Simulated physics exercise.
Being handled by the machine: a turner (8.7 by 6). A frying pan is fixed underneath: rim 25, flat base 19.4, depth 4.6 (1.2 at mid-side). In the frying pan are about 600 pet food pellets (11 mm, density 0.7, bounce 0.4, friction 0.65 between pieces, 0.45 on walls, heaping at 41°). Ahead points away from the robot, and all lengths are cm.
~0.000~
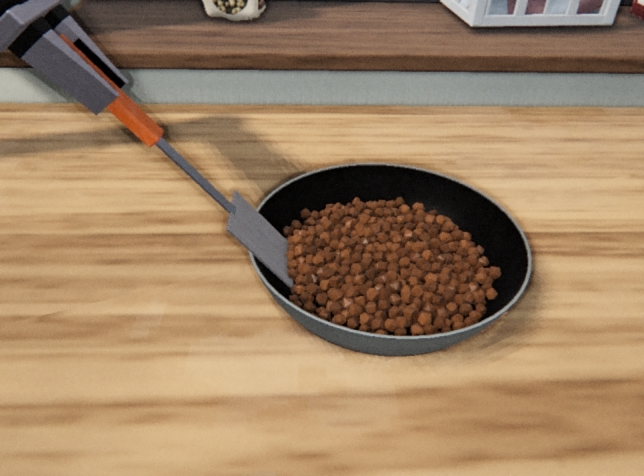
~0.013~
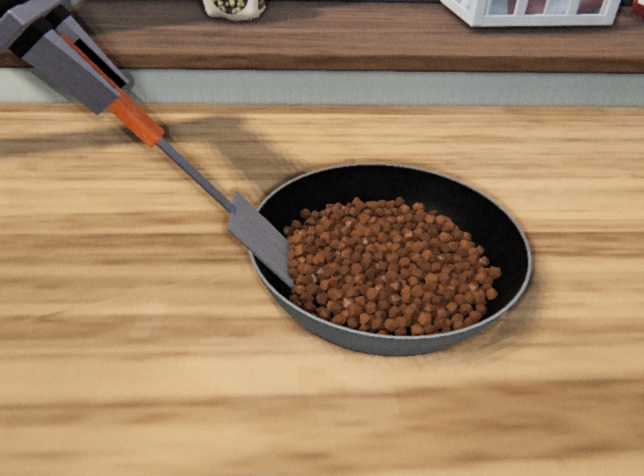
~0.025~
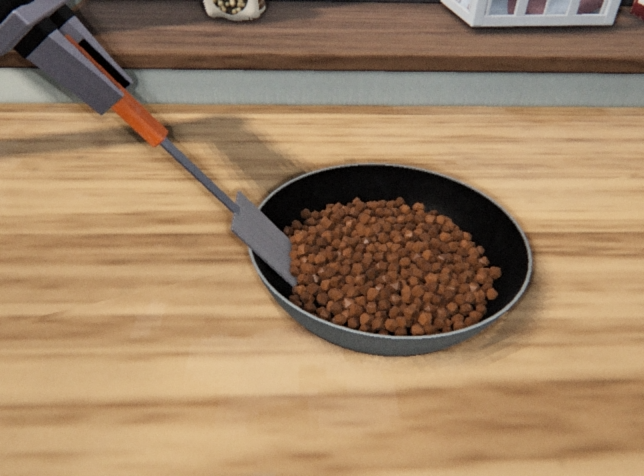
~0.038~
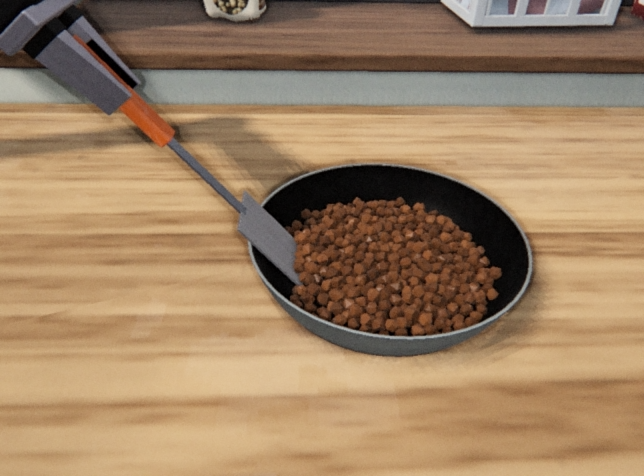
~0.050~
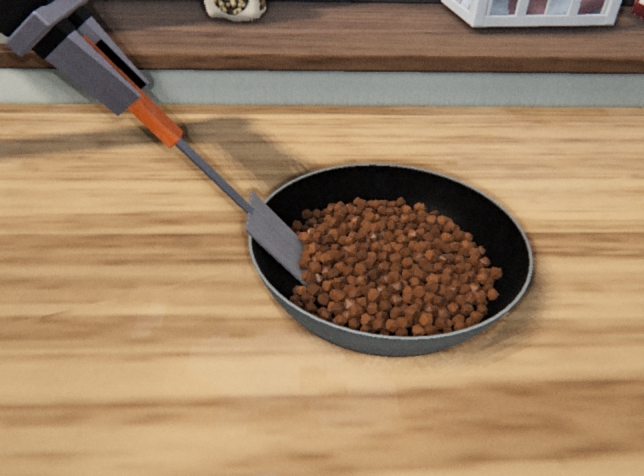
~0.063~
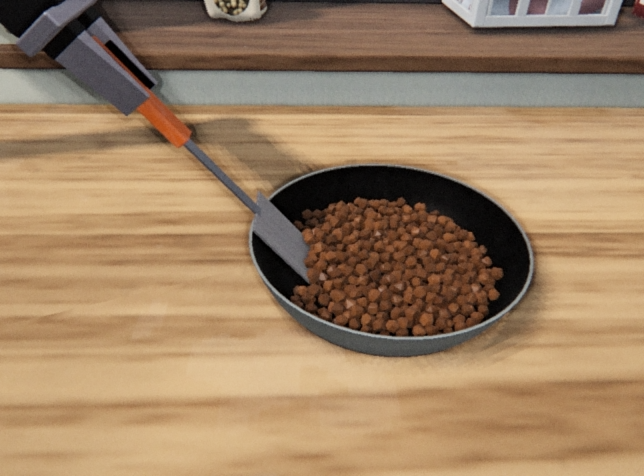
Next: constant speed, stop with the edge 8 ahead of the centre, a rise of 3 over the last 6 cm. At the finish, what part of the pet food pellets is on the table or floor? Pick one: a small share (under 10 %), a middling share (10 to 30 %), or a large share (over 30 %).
A small share.
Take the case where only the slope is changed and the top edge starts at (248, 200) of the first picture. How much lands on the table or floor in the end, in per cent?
About 5 per cent.
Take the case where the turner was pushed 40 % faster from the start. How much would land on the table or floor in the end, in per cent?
10 %.
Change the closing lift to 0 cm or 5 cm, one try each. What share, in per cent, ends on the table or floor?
I'd put it near 0 in a hundred, then near 5 in a hundred.
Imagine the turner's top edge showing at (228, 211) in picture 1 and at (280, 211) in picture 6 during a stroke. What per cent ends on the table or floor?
Roughly 15 percent ends up there.
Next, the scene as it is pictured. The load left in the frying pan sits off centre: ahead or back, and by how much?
4.0 cm ahead.
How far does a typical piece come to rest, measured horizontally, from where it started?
About 2 centimetres.
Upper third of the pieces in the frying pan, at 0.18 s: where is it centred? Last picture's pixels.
Around (423, 248).
After 0.18 s, sloping 52°, highest piece 4 above the table; 599 in the frying pan.
After 0.29 s, sloping 52°, highest piece 6 above the table; 599 in the frying pan.
After 0.55 s, sloping 52°, highest piece 7 above the table; 589 in the frying pan, 8 on the table or floor, 2 on the blade or in flight.
After 1.60 s, sloping 52°, highest piece 6 above the table; 587 in the frying pan, 12 on the table or floor.
At rest, 587 in the frying pan, 12 on the table or floor. That is 2 % on the table or floor.
